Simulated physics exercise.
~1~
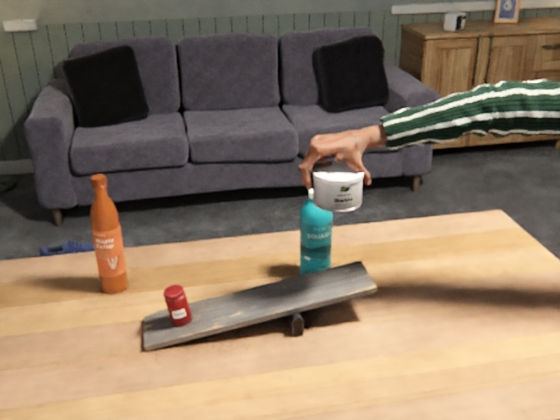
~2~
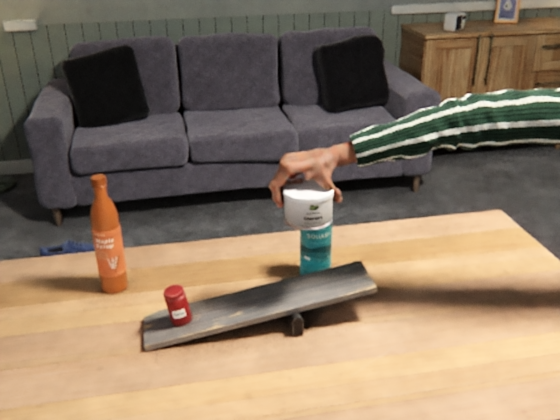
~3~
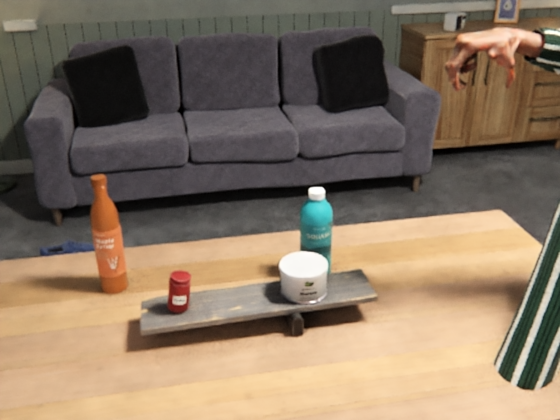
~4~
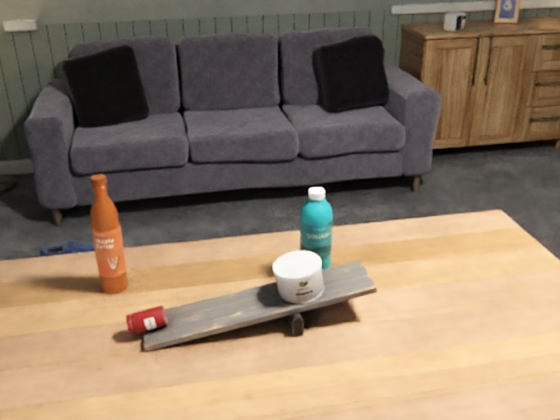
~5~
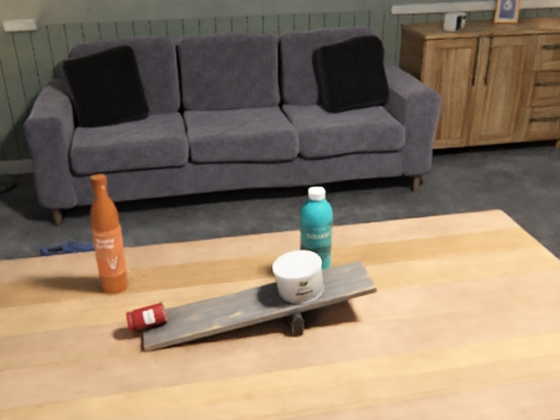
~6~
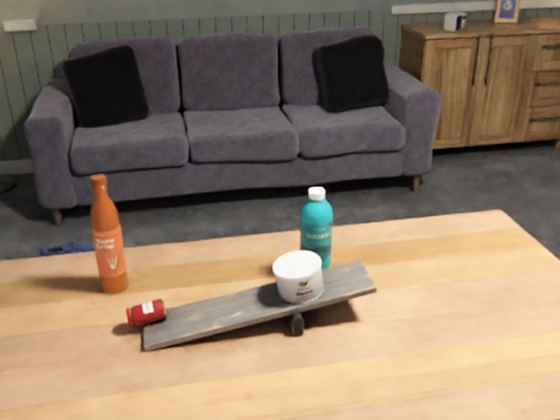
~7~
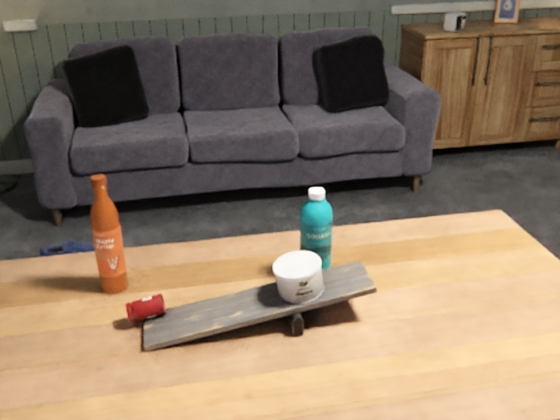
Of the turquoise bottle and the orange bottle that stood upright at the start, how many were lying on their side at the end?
Neither of them was lying down, as both the turquoise bottle and the orange bottle were still standing at the end.
